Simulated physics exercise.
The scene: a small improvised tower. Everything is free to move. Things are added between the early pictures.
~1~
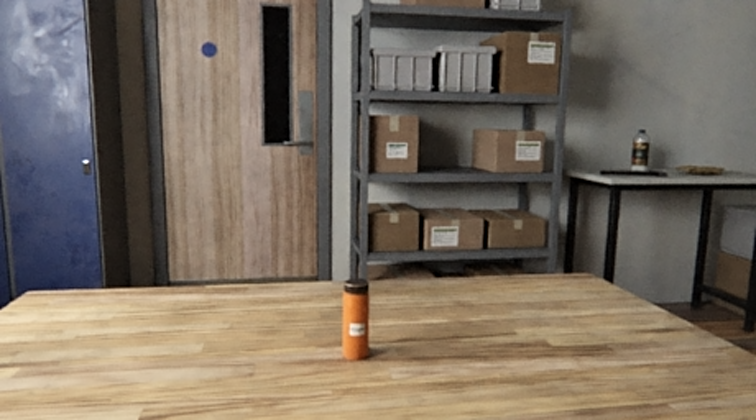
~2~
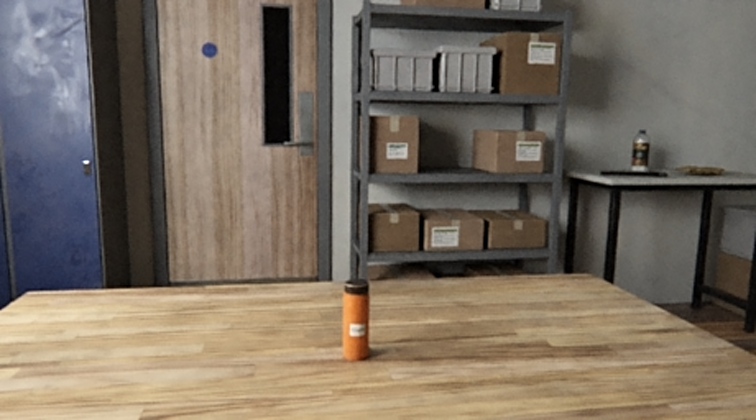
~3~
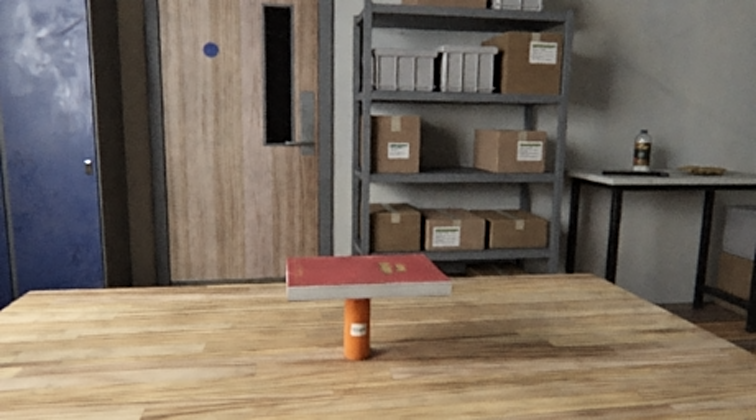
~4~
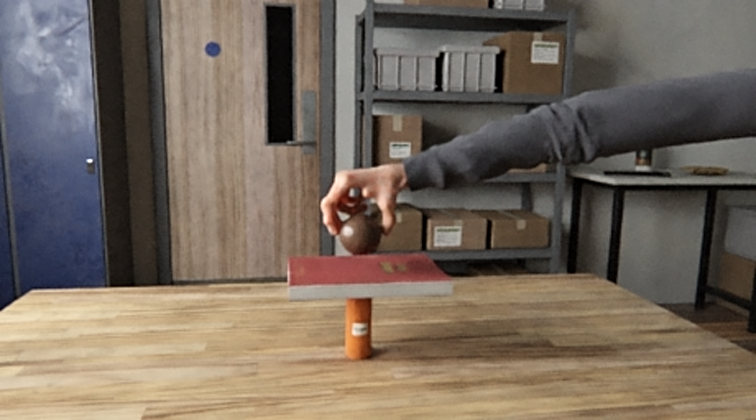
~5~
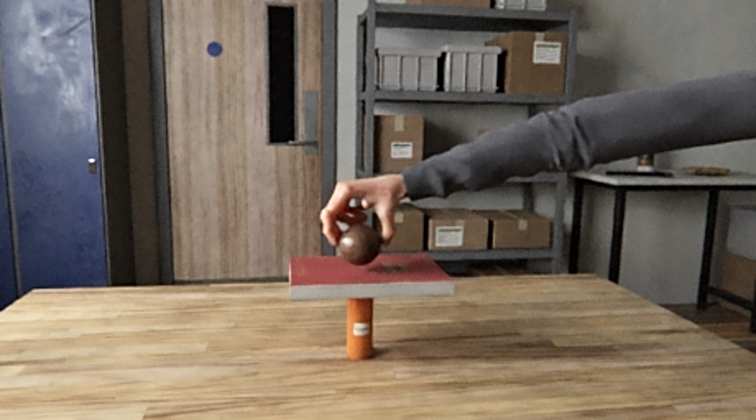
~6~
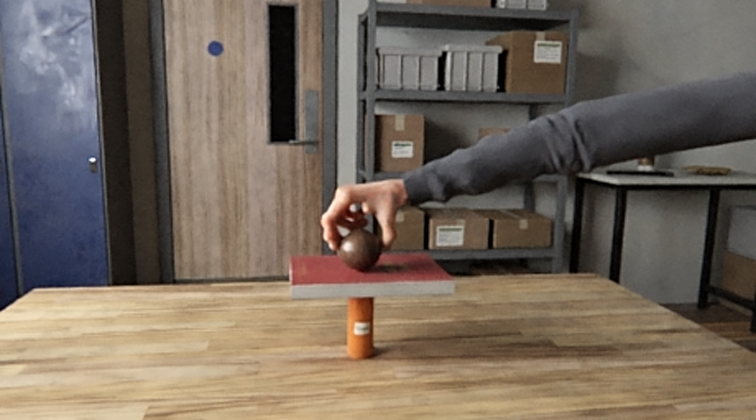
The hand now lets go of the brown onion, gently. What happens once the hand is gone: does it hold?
As it turns out, it holds.
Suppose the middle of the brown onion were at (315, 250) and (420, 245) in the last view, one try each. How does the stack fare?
First try: It stays up; second try: It gives way.
Then, 0.30 s past the last view, nothing moves.
Then, 0.70 s past the last view, brown onion resting near (360, 250).
Finally, all 3 still in place. Final places as the last picture's camera would see them, brown onion near (360, 250). The stack stays up.
